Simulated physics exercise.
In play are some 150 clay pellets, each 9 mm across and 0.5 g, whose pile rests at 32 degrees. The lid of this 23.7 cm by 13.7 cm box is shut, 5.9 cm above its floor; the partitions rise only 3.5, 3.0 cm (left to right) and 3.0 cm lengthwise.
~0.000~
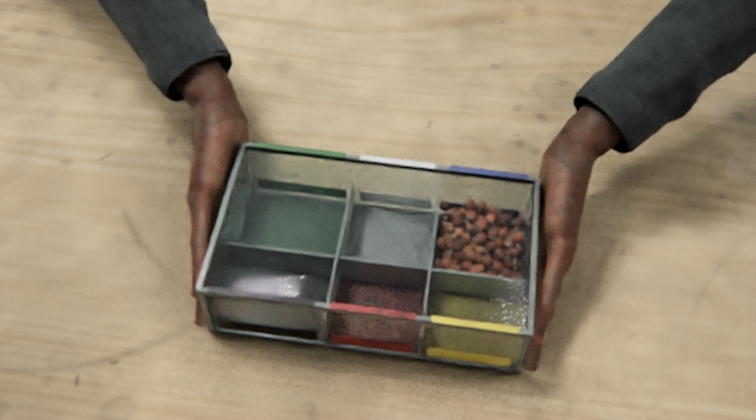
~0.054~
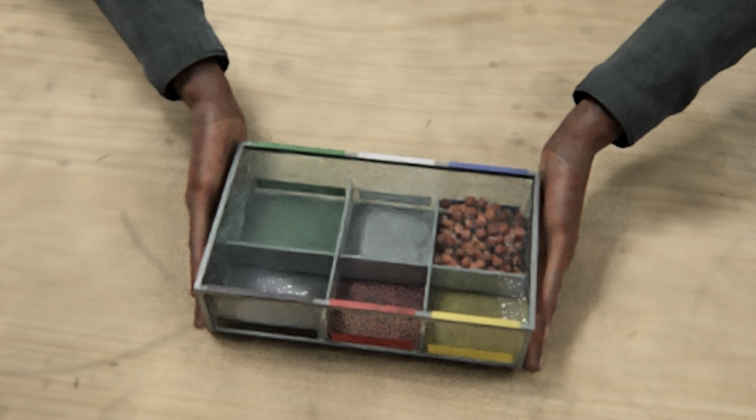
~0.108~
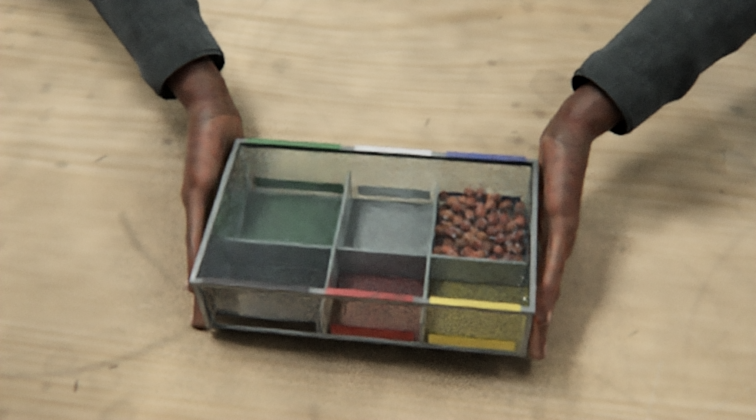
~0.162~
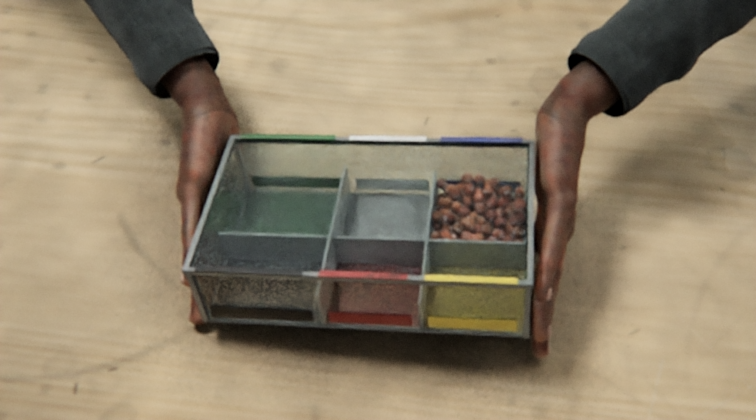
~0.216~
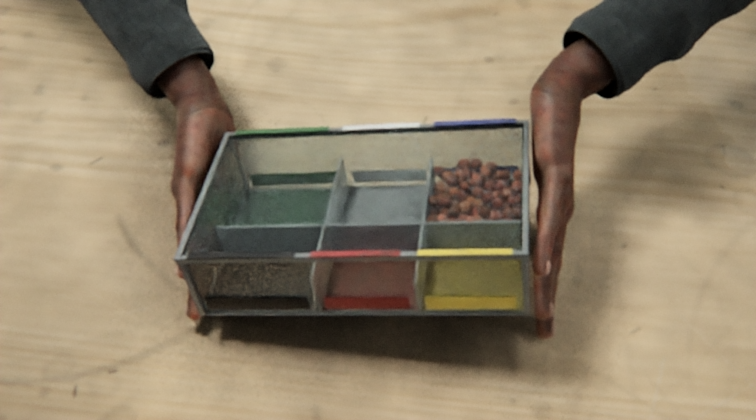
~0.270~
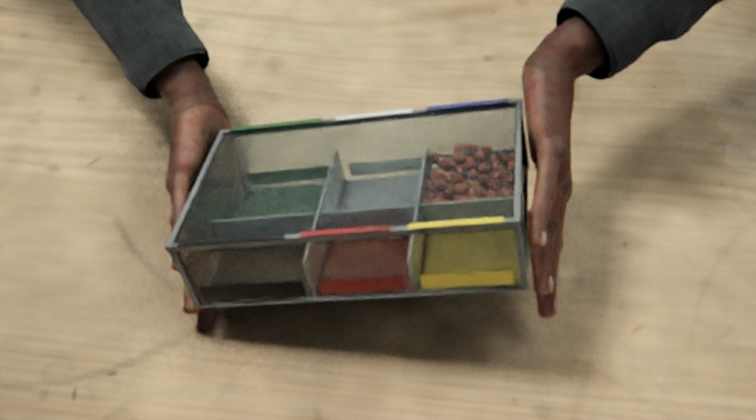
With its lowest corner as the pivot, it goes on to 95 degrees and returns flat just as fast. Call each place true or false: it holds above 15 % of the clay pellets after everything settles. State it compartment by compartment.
Red: False, blue: True, green: True, yellow: False, white: True, black: False.
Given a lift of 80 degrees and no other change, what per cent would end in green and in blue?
Green: 20; blue: 50 (per cent).
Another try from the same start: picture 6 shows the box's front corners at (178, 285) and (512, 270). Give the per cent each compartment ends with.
Red 0, blue 20, green 70, yellow 0, white 5, black 0.
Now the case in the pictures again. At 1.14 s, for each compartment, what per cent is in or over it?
Red 0, blue 70, green 10, yellow 0, white 20, black 0.
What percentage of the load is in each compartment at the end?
Red 0 / blue 40 / green 40 / yellow 0 / white 20 / black 0, all in percent.
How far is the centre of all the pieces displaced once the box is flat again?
9.0 cm or thereabouts.
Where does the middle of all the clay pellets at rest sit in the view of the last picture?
Somewhere near (374, 219) in the last picture.
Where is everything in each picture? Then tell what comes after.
The first frame shows box tilt 0 degrees, front corners at (202, 288) and (527, 331); blue 100 %.
The second frame shows box tilt 1 degrees, front corners at (201, 287) and (528, 326).
The third frame shows box tilt 5 degrees, front corners at (196, 280) and (529, 309), lowest corner left back.
The fourth frame shows box tilt 10 degrees, front corners at (190, 269) and (527, 282), lowest corner left back.
The fifth frame shows box tilt 15 degrees, front corners at (182, 257) and (522, 253), lowest corner left back.
The sixth frame shows box tilt 20 degrees, front corners at (173, 246) and (514, 220), lowest corner left back; blue 100 %. The box's pace is about 95 degrees a second.
After 1.14 s, tilt 94 degrees; blue 70 %, green 10 %, white 20 %.
After 1.72 s, tilt 41 degrees; blue 40 %, green 40 %, white 20 %.
Then, at 2.36 s, tilt 0 degrees; blue 40 %, green 40 %, white 20 %.
In the end, at 3.1 s, red 0 %, blue 40 %, green 40 %, yellow 0 %, white 20 %, black 0 %.
